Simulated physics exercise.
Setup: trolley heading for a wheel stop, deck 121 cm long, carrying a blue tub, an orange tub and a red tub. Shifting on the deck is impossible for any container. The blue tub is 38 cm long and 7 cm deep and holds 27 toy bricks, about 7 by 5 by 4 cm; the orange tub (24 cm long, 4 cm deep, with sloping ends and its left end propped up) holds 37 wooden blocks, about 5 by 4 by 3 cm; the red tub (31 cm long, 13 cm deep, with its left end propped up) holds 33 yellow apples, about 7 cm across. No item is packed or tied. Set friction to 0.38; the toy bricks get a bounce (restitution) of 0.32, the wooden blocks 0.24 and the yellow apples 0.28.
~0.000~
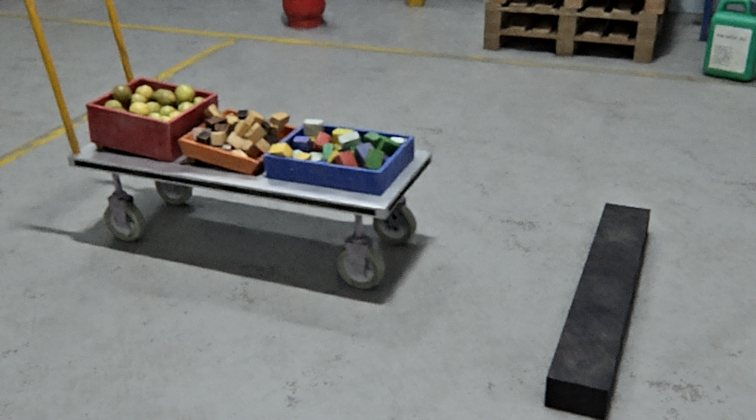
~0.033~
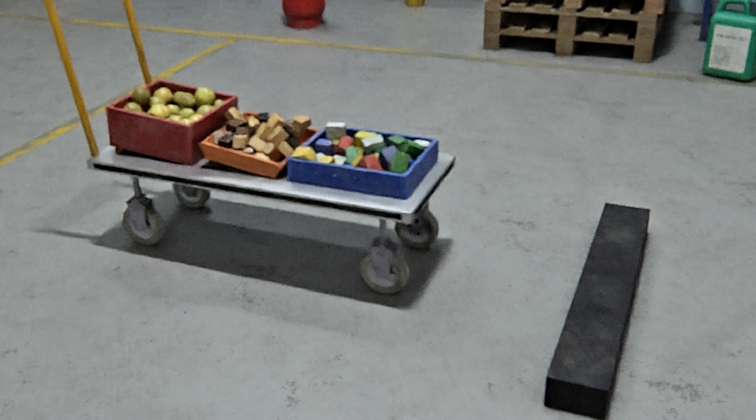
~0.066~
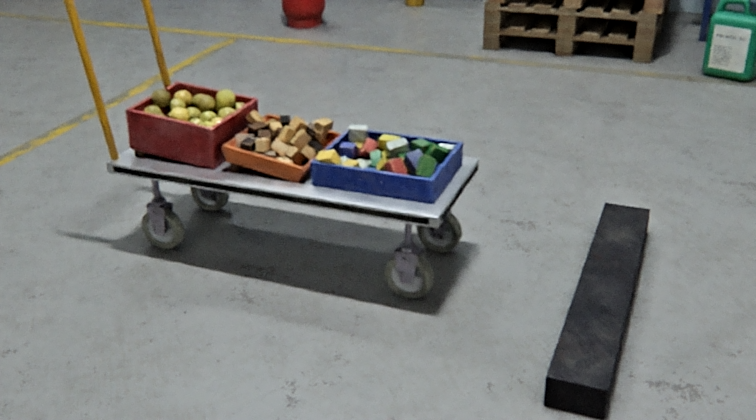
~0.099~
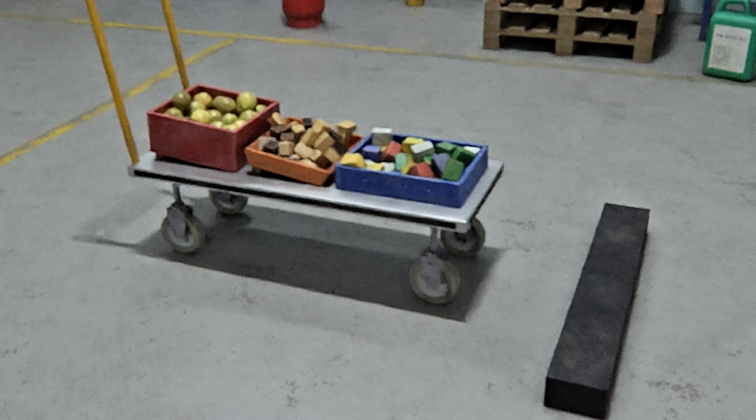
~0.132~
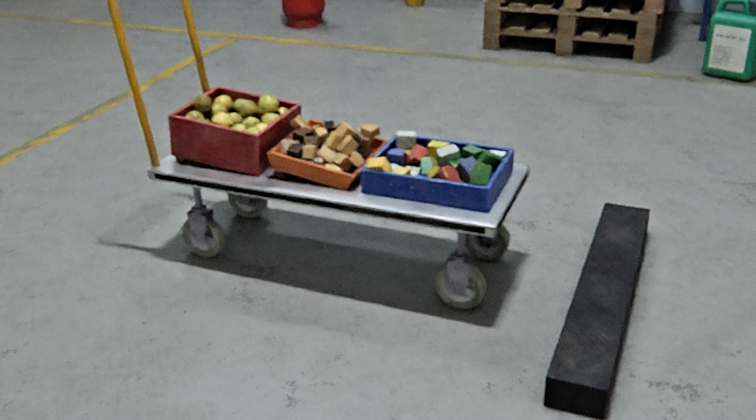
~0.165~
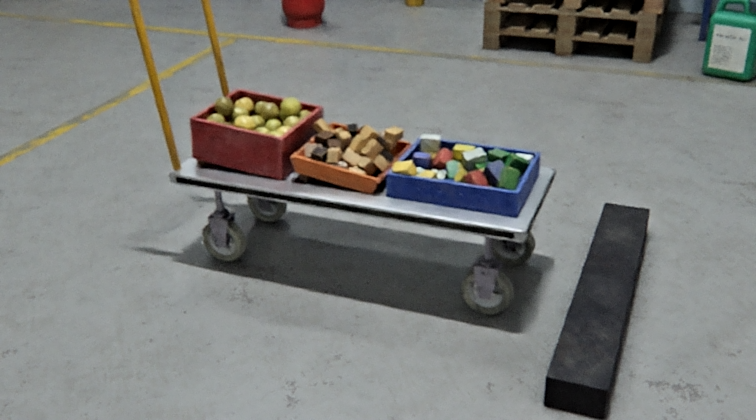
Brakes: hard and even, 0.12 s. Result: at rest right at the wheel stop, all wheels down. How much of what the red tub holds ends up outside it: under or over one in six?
Under one in six of it.
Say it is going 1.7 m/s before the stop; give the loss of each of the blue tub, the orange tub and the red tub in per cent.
Then the blue tub sheds 0 per cent of its load, the orange tub 0 per cent, and the red tub 0 per cent.
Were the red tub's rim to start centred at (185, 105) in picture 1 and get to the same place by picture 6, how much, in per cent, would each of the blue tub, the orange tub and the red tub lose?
Blue tub 10 %, orange tub 10 %, red tub 0 %.
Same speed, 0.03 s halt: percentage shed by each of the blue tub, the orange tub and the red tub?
Result - blue tub: 10 percent, orange tub: 40 percent, red tub: 10 percent.
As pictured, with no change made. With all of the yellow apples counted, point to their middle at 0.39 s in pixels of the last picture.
(319, 134).
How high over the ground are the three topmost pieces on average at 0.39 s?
On average roughly 56 centimetres up.
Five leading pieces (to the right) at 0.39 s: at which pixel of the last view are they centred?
Centre approx. at (596, 191) px.
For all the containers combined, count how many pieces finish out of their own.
Roughly 16 pieces.
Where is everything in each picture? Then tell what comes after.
In the first picture (places track the rim corner closest to us here), red tub (166, 122); blue tub (377, 171); 61 cm to go; all still inside.
In the second picture, red tub (188, 125); blue tub (403, 175); 52 cm to go.
In the third picture, red tub (209, 128); blue tub (430, 179); 44 cm to go.
In the fourth picture, red tub (232, 131); blue tub (457, 183); 35 cm to go.
In the fifth picture, red tub (255, 134); blue tub (485, 187); 27 cm to go.
In the sixth picture, red tub (279, 138); blue tub (514, 192); 18 cm to go; all still inside.
After 0.17 s, it begins to slow.
After 0.27 s, the blue tub has all 27, the orange tub is down by 1 of 37 and the red tub has all 33.
After 0.39 s, the blue tub is down by 3 of 27, the orange tub is down by 9 of 37 and the red tub is down by 1 of 33.
After 0.62 s, the blue tub is down by 3 of 27, the orange tub is down by 11 of 37 and the red tub is down by 2 of 33.
Final count (at 1.13 s), the blue tub is down by 3 of 27, the orange tub is down by 11 of 37 and the red tub is down by 2 of 33. Asked share, 2 of 33, 6 per cent.
